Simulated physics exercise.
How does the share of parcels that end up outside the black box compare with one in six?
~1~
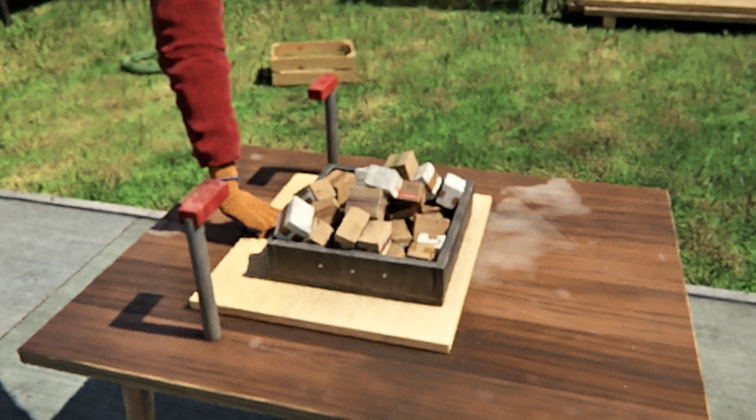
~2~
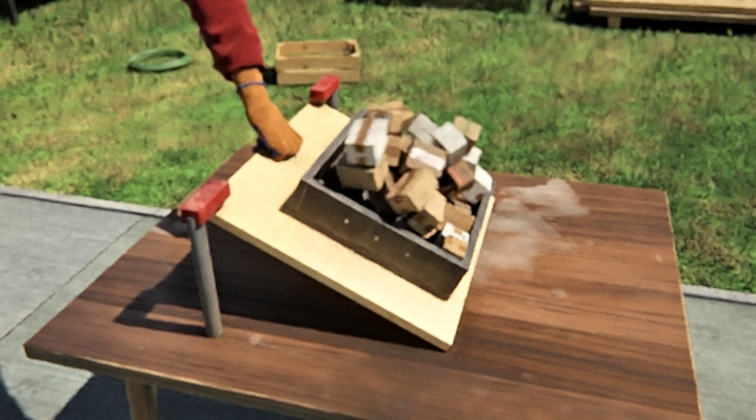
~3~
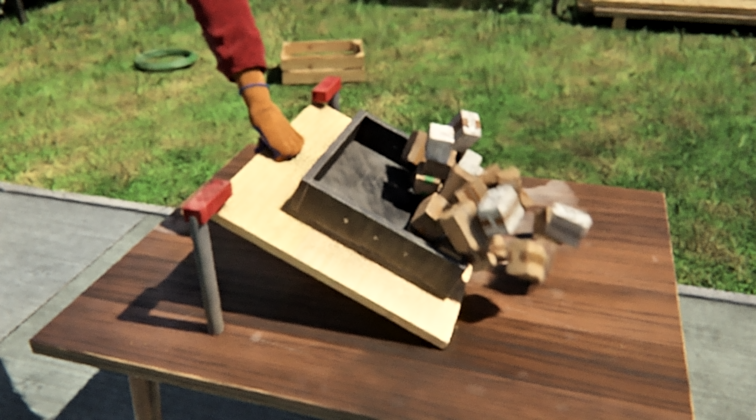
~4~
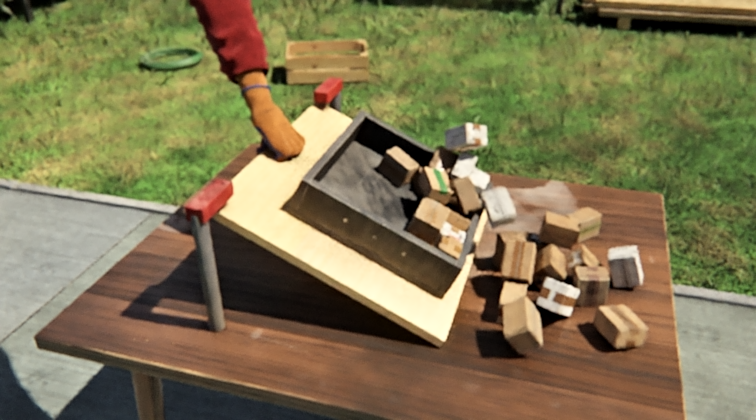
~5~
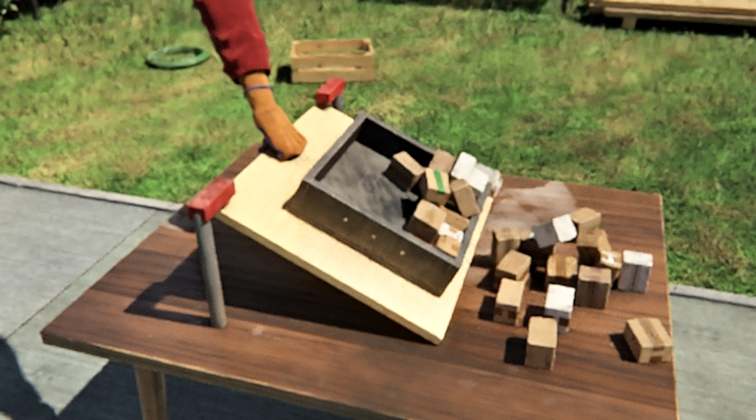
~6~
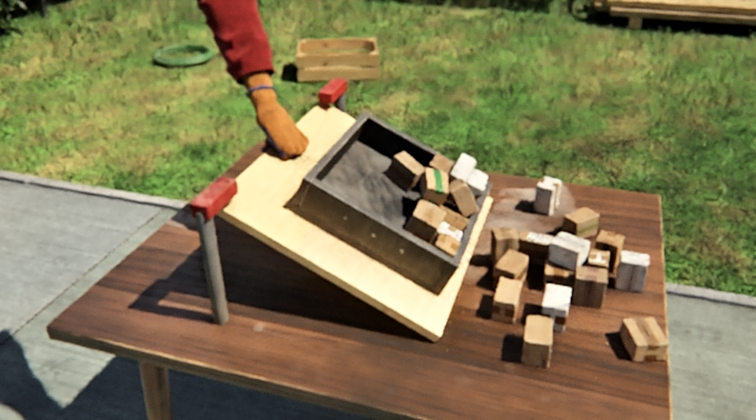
It is more than one in six, as a large part of the load spills over the lower wall and ends up on the table to the right.
